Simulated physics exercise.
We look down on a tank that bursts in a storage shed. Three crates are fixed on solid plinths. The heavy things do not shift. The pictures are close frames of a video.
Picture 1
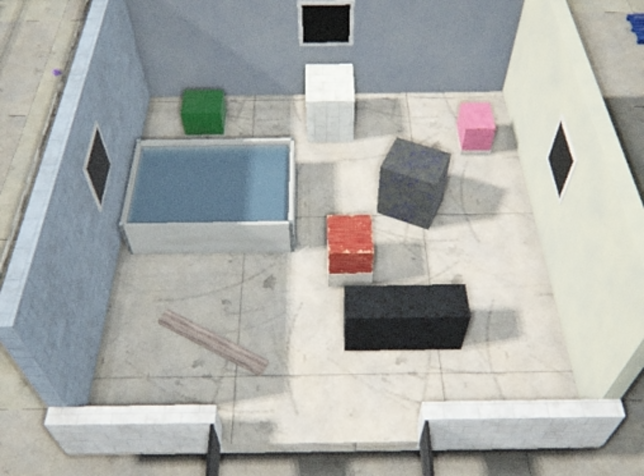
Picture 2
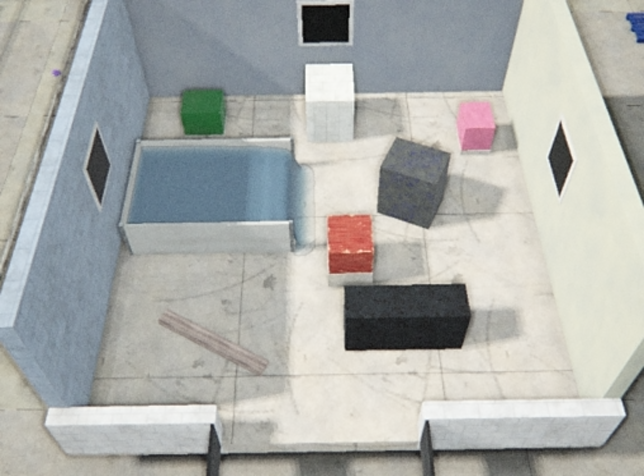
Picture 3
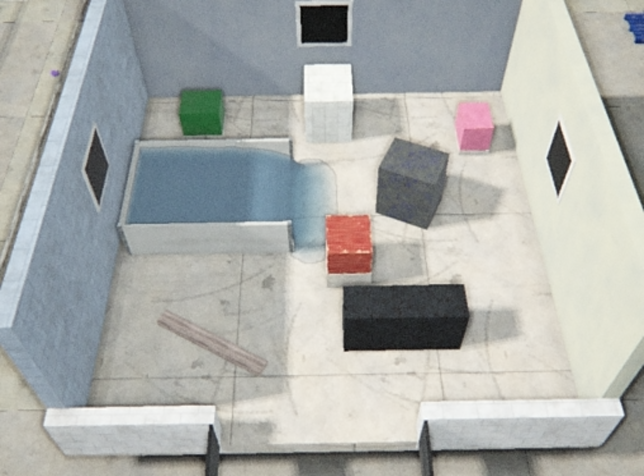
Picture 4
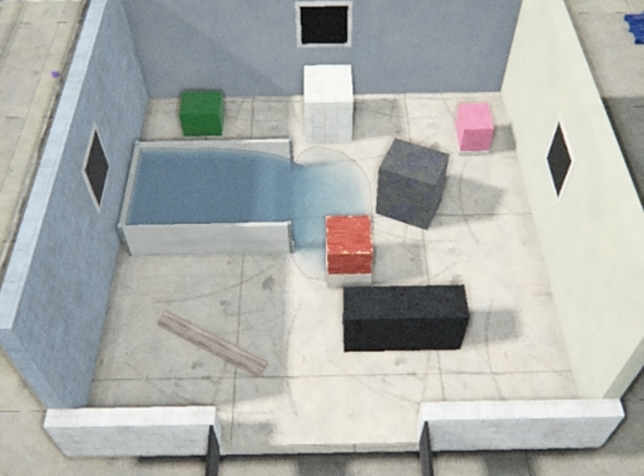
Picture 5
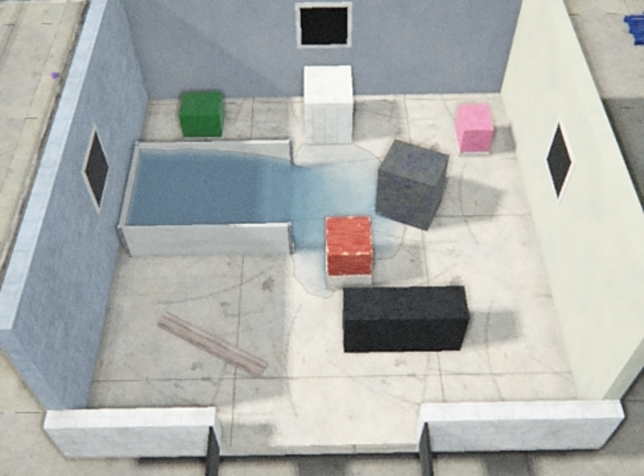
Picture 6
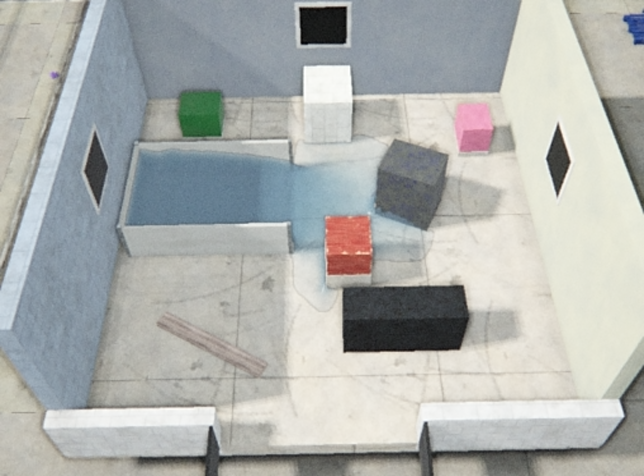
Water pours from the right side of a tank and spreads around a red block.
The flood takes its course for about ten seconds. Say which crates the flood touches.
The pink crate is wetted; the green crate escapes dry; the red crate escapes dry.
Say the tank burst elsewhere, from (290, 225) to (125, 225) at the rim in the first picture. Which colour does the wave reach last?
Last comes the pink crate.
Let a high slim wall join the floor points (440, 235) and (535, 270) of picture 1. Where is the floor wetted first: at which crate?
I say the crate marked red.
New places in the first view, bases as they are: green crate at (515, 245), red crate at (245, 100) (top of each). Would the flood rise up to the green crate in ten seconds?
In short: Green is soaked.
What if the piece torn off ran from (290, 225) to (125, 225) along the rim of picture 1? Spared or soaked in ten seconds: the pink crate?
My reading: The pink crate remains dry.
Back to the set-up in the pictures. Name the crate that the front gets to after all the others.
I say the green one.
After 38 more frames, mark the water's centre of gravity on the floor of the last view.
At about (379, 224).
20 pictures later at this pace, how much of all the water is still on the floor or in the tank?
I make it 100 per cent.
A moment on, water covers 30 % of the floor; the pink crate water round its plinth, the green crate not reached, the red crate water round its plinth.
Next, water covers 45 % of the floor; the pink crate water round its plinth, the green crate not reached, the red crate water round its plinth.
Then, water covers 55 % of the floor; the pink crate water round its plinth, the green crate not reached, the red crate water round its plinth.
Later, water covers 80 % of the floor; the pink crate water round its plinth, the green crate water round its plinth, the red crate water round its plinth.
In the end, water covers 100 % of the floor; the pink crate was topped, the green crate stayed above the water, the red crate stayed above the water.
